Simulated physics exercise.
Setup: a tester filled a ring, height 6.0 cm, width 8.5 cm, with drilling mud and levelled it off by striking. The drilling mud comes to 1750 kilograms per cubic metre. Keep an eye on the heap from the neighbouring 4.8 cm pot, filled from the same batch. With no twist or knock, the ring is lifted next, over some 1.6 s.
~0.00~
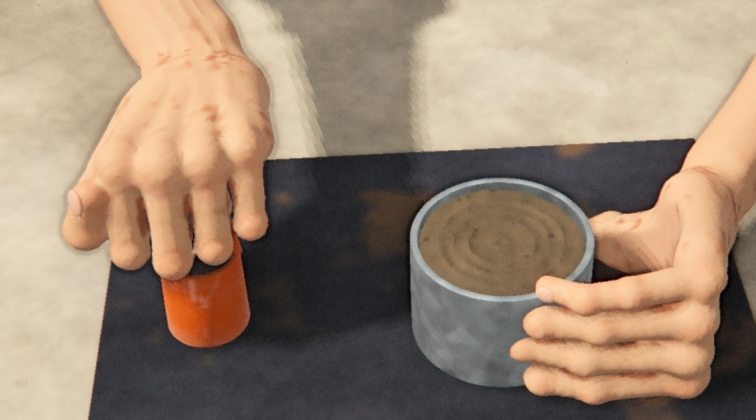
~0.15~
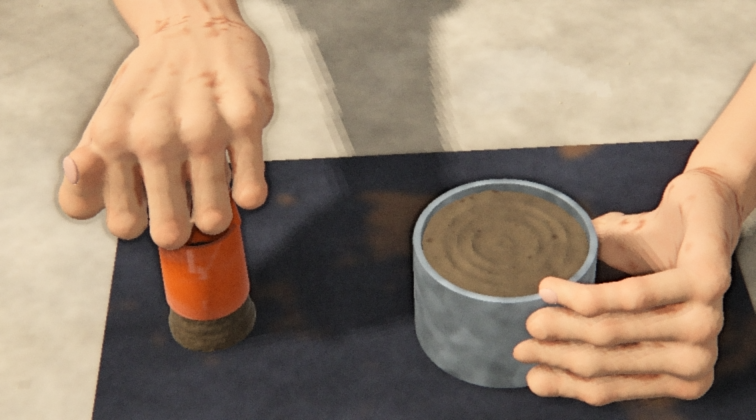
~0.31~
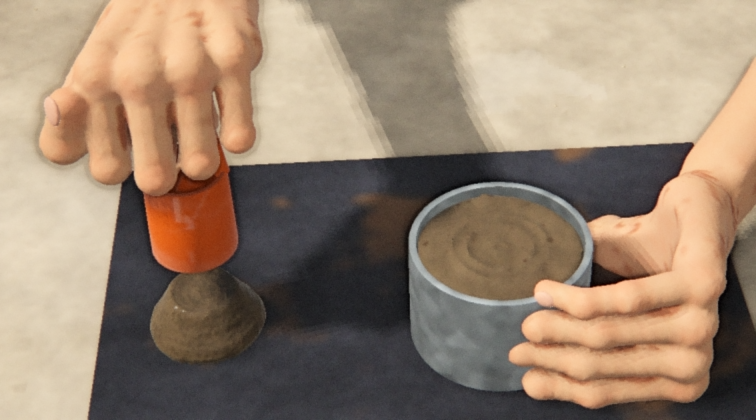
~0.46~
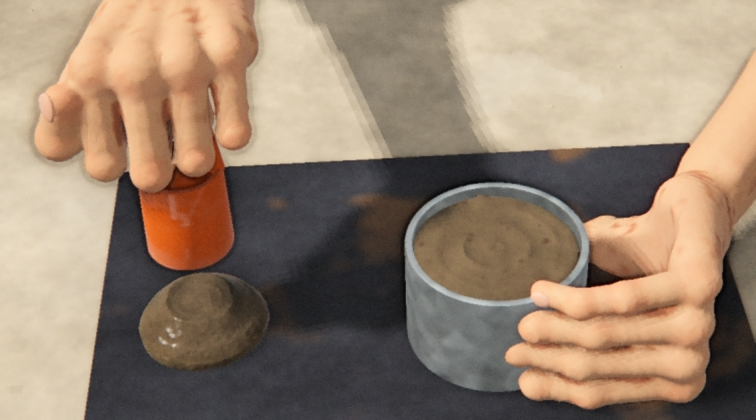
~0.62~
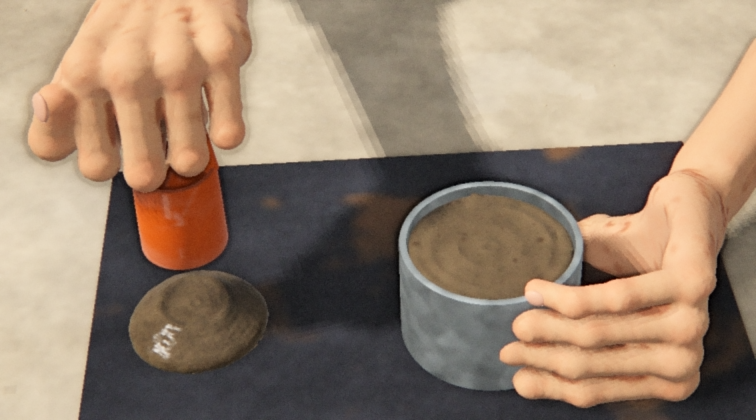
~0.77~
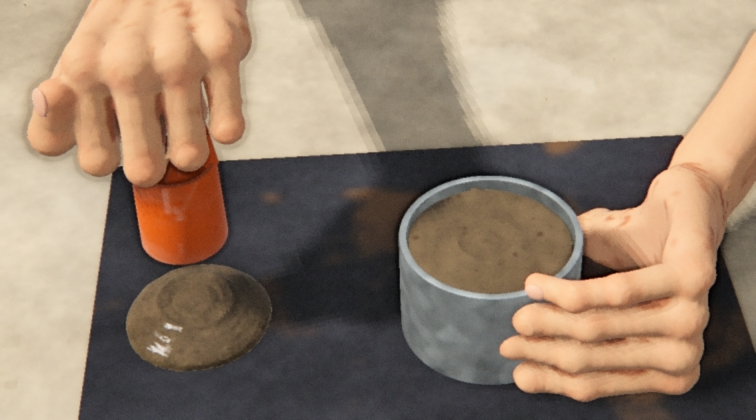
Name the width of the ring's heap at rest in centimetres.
Roughly 20.3 centimetres.
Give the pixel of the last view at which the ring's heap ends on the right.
Roughly at pixel (682, 348).
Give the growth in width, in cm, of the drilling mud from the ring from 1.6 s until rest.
Result: Close to 5.5 cm.
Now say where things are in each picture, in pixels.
The first frame shows middle of the pot's mouth at (199, 255), still down; middle of the ring's top at (502, 241), not yet moved.
The second frame shows middle of the pot's mouth at (198, 225), raised 2.1 cm; middle of the ring's top at (505, 242), not yet moved.
The third frame shows middle of the pot's mouth at (184, 174), raised 5.7 cm; the heap from the pot 2.7 cm high and 6.2 cm wide, top at (203, 294); middle of the ring's top at (500, 245), not yet moved.
The fourth frame shows middle of the pot's mouth at (180, 170), raised 6.0 cm; the heap from the pot 2.1 cm high and 6.9 cm wide, top at (201, 303); middle of the ring's top at (497, 245), not yet moved.
The fifth frame shows middle of the pot's mouth at (174, 170), raised 6.0 cm; the heap from the pot 1.8 cm high and 7.5 cm wide, top at (196, 306); middle of the ring's top at (491, 244), not yet moved.
The sixth frame shows middle of the pot's mouth at (173, 165), raised 6.0 cm; the heap from the pot 1.6 cm high and 7.8 cm wide, top at (196, 304); middle of the ring's top at (491, 238), not yet moved.
By 1.2 s, the ring is up 1.6 cm; the drilling mud has come down 0.6 cm to 5.4 cm and is 11 cm wide.
By 1.6 s, the ring is up 3.9 cm; the drilling mud has come down 3.0 cm to 3.0 cm and is 15 cm wide.
By 2.0 s, the ring is up 6.3 cm; the drilling mud has come down 3.8 cm to 2.2 cm and is 17 cm wide.
By 2.4 s, the ring is clear; the drilling mud has come down 4.1 cm to 1.9 cm and is 18 cm wide.
By 5.4 s, at rest, the ring is clear; the drilling mud has come down 4.3 cm to 1.7 cm and is 20 cm wide.
